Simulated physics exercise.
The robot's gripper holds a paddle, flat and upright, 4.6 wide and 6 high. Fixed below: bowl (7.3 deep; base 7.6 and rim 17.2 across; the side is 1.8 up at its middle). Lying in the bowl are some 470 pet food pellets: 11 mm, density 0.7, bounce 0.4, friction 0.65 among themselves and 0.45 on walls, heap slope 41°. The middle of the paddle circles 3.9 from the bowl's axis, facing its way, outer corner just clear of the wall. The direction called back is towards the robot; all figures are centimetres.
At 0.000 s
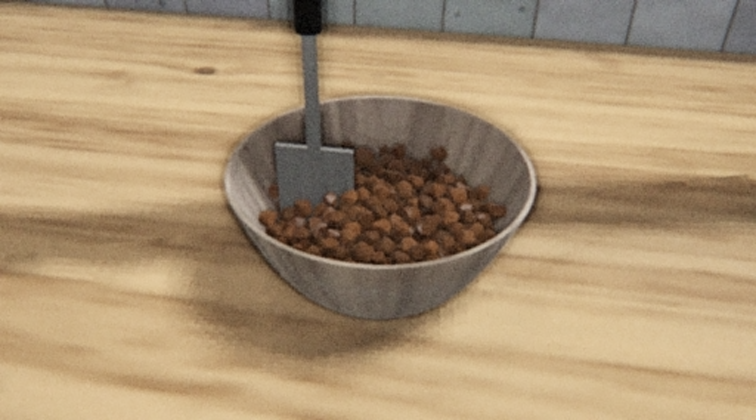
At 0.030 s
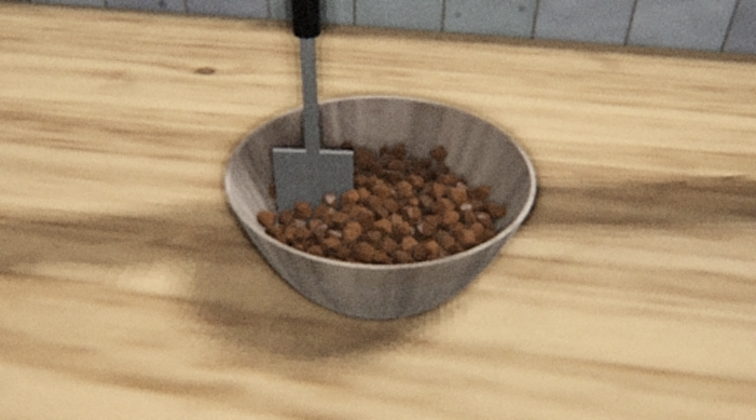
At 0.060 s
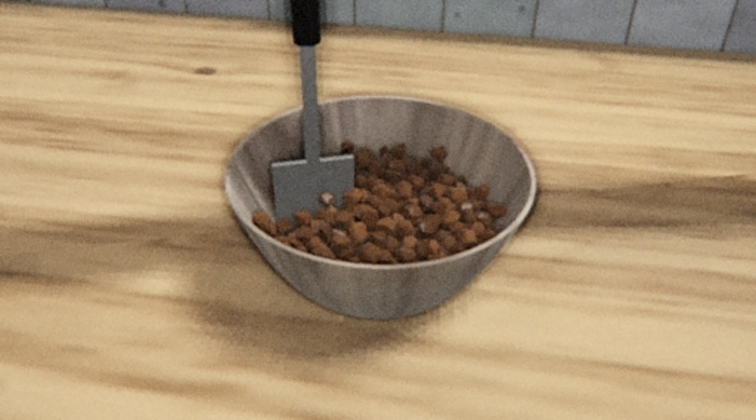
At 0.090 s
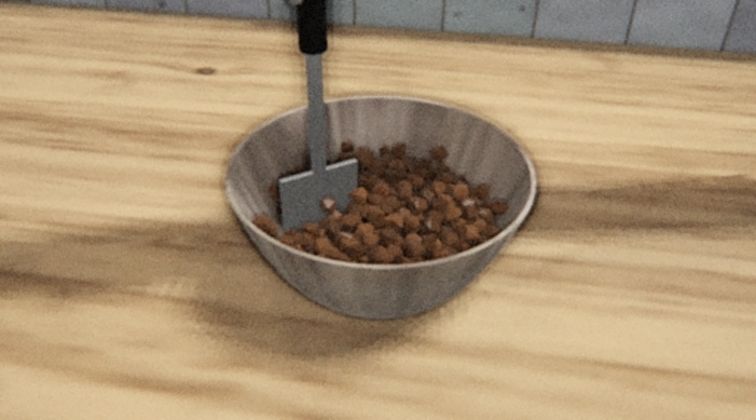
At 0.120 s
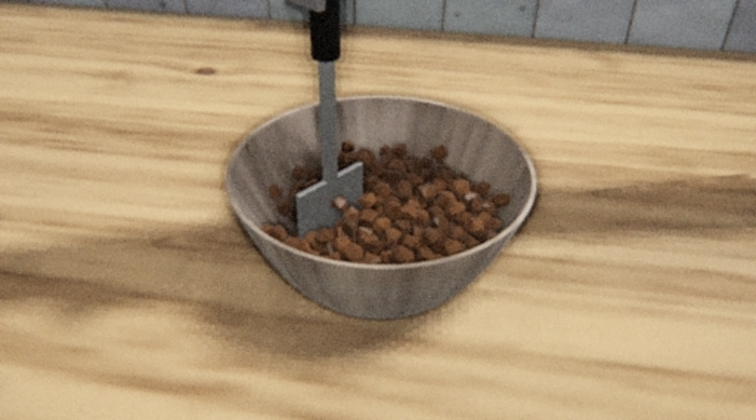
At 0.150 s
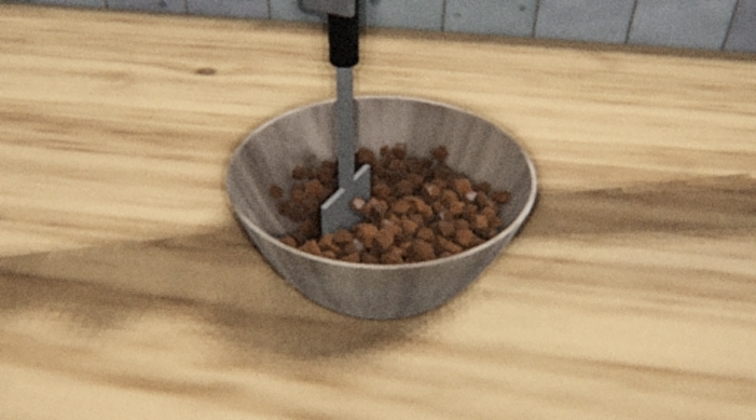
A robot gripper, only its dark lower edge showing at the top, holds a grey paddle with a black handle over a pale wooden counter, seen from above at an angle, with grey tiles behind. The paddle's flat blade stands in the left side of a round grey-brown bowl holding reddish-brown pellets. It sinks slightly, then sweeps a short way right and nearer while turning edge-on, nudging nearby pellets as the camera stays still.
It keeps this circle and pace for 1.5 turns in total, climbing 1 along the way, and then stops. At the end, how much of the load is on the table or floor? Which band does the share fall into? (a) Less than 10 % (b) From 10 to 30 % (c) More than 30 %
Option b: From 10 to 30 %.
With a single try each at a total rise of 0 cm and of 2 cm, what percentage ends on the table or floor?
Close to 25 and 20 percent, in that order.
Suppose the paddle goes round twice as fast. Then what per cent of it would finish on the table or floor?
50 per cent.
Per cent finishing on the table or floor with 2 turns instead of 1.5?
That would give some 30 percent.
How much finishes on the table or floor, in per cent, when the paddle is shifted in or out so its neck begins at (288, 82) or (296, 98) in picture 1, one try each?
Around 5 per cent on the first try, around 20 per cent on the second.
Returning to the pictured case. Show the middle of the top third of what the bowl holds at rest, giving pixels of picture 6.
I'd put it at about (447, 175).
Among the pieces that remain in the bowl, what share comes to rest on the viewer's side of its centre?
Around 35 per cent of what the bowl keeps.
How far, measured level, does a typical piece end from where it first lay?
Near 8 cm.
After 0.49 s, 254° round, highest piece 10 above the table; 438 in the bowl, 22 on the table or floor, 13 in flight or on the tool.
After 0.83 s, 77° round, highest piece 10 above the table; 392 in the bowl, 70 on the table or floor, 11 in flight or on the tool.
After 1.20 s, 180° round, highest piece 8 above the table; 365 in the bowl, 107 on the table or floor, 1 in flight or on the tool.
After 1.90 s, 180° round, highest piece 8 above the table; 365 in the bowl, 108 on the table or floor.
In the end, 365 in the bowl, 108 on the table or floor. That is 23 % on the table or floor.
